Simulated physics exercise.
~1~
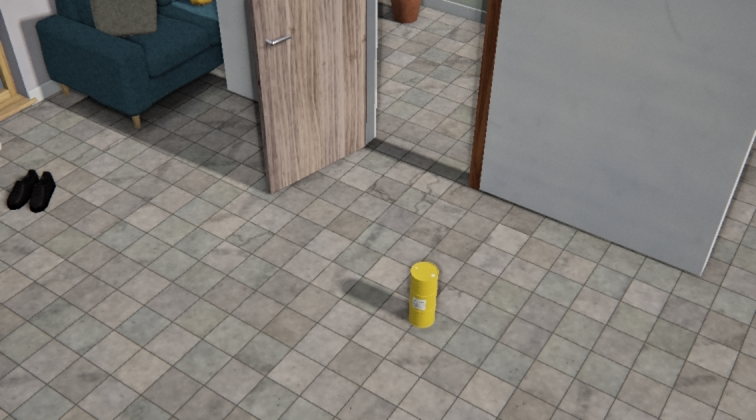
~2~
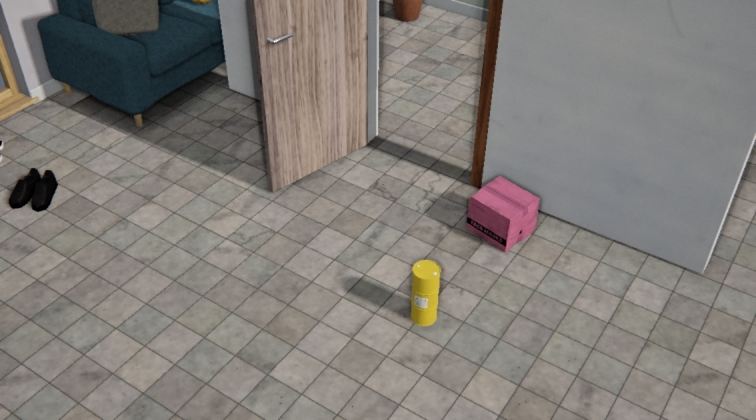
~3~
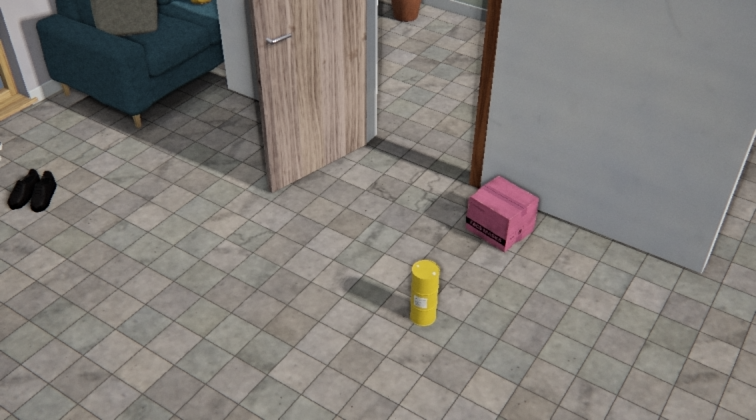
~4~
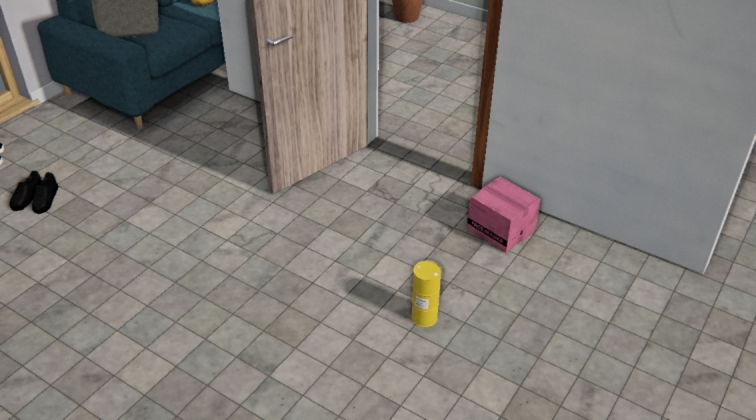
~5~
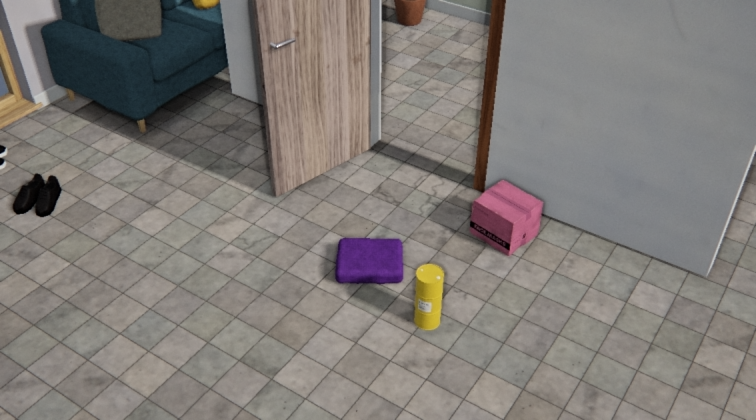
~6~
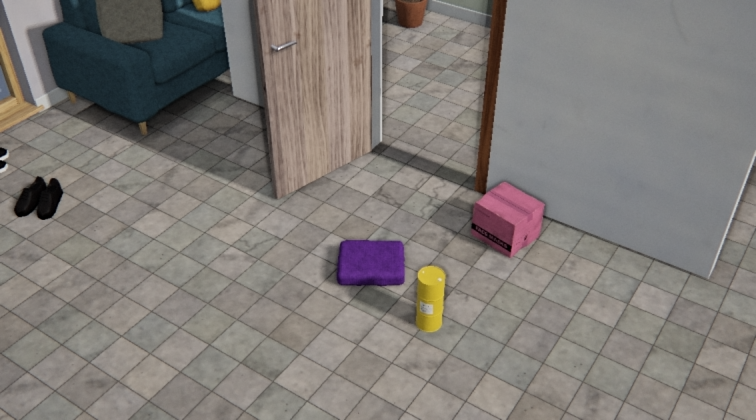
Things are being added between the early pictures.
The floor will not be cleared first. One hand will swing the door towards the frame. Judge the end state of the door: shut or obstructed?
Most likely it will sit flush in the frame.
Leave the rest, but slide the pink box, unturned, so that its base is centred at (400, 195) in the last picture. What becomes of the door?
It is held back then.
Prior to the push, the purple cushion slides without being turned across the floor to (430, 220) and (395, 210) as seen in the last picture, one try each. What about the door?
1: Swings home; 2: Stays ajar.
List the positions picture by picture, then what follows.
In the first picture, door wide open and still; yellow canister (423, 295).
In the second picture, door wide open and still; yellow canister (425, 293); pink box (502, 214).
In the third picture, door wide open and still; yellow canister (424, 293); pink box (502, 214).
In the fourth picture, door wide open and still; yellow canister (426, 294); pink box (503, 214).
In the fifth picture, door wide open and still; yellow canister (429, 298); pink box (506, 218).
In the sixth picture, door wide open and still; purple cushion (371, 263); yellow canister (430, 300).
Then, 0.70 s later than the last frame, open by 86°.
Then, 1.20 s later than the last frame, open by 58°.
Then, 1.50 s later than the last frame, open by 39°.
Then, 1.90 s later than the last frame, open by 12°.
When it is over, open by 0°; all 3 as before. End places, in pixels of the last picture, purple cushion near (371, 263).
